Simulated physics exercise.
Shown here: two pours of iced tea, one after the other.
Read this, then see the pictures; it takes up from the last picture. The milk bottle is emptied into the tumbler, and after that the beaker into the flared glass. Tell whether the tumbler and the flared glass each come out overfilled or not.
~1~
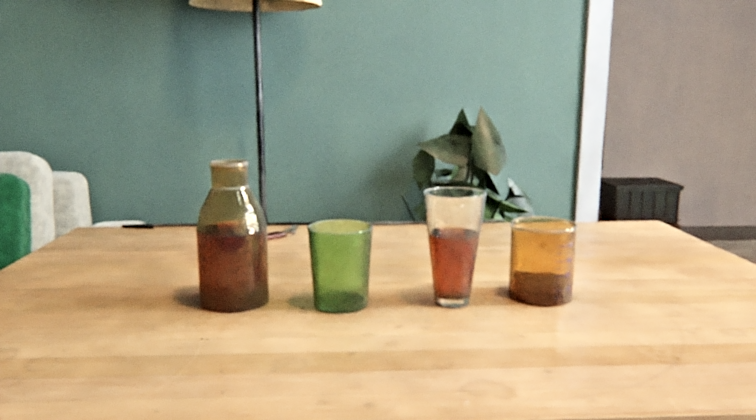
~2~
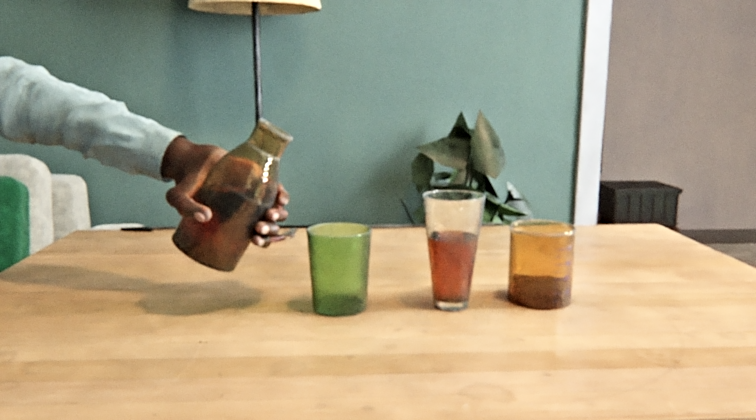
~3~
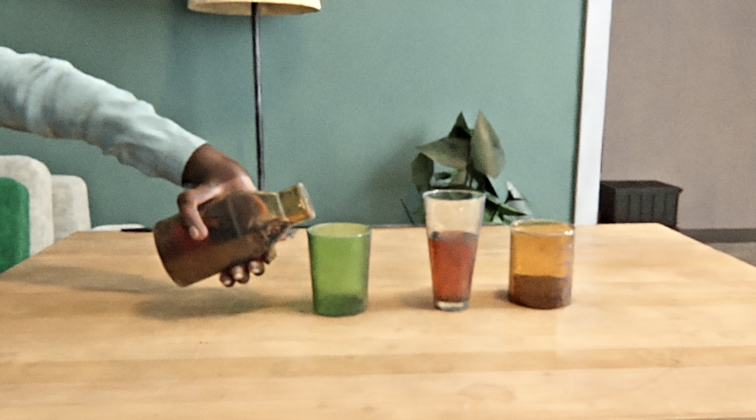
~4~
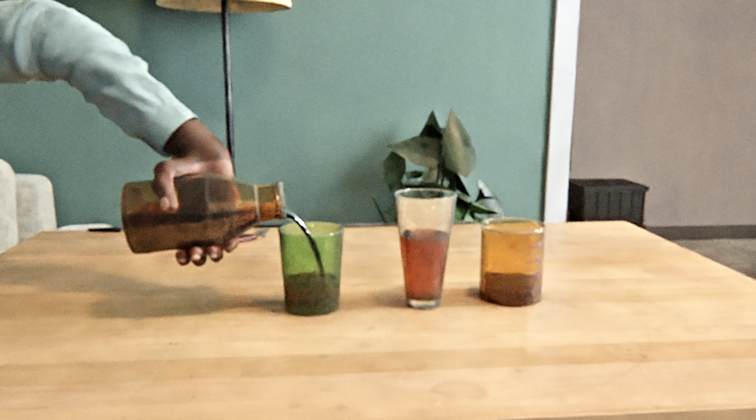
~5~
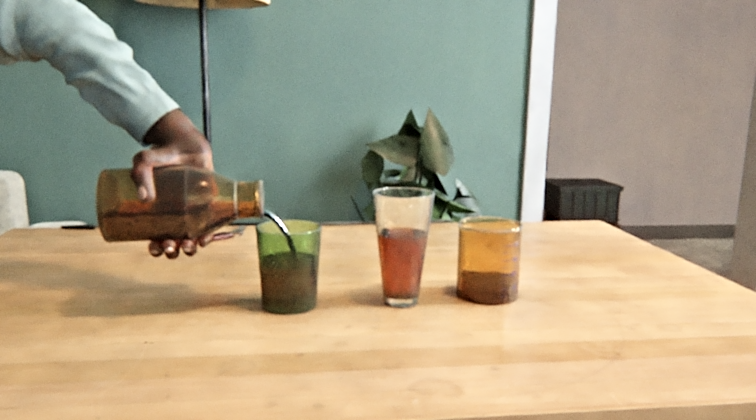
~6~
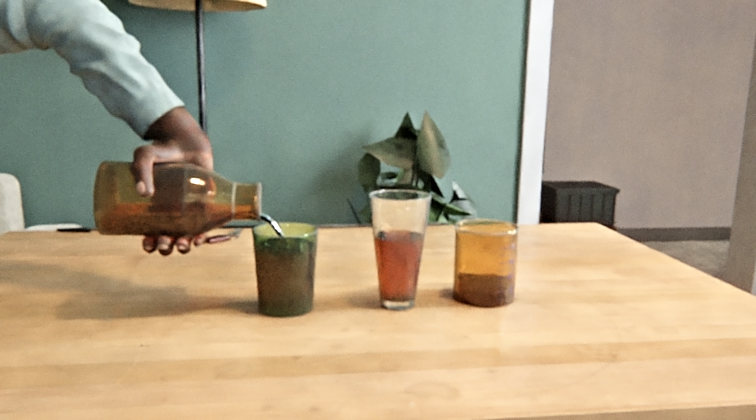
Result: The tumbler comes out overfilled; the flared glass does not.
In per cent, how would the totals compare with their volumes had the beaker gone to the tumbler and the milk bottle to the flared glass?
30 % and 190 %, in that order.
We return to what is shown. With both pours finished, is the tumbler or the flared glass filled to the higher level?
That would be in the right one.
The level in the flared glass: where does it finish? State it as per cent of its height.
I'd guess some 85 per cent.
A moment on, the tumbler is full to the brim.
Further on, the tumbler is full to the brim and overflowed.
When it is over, the tumbler is full to the brim and overflowed; the flared glass is about three quarters full.
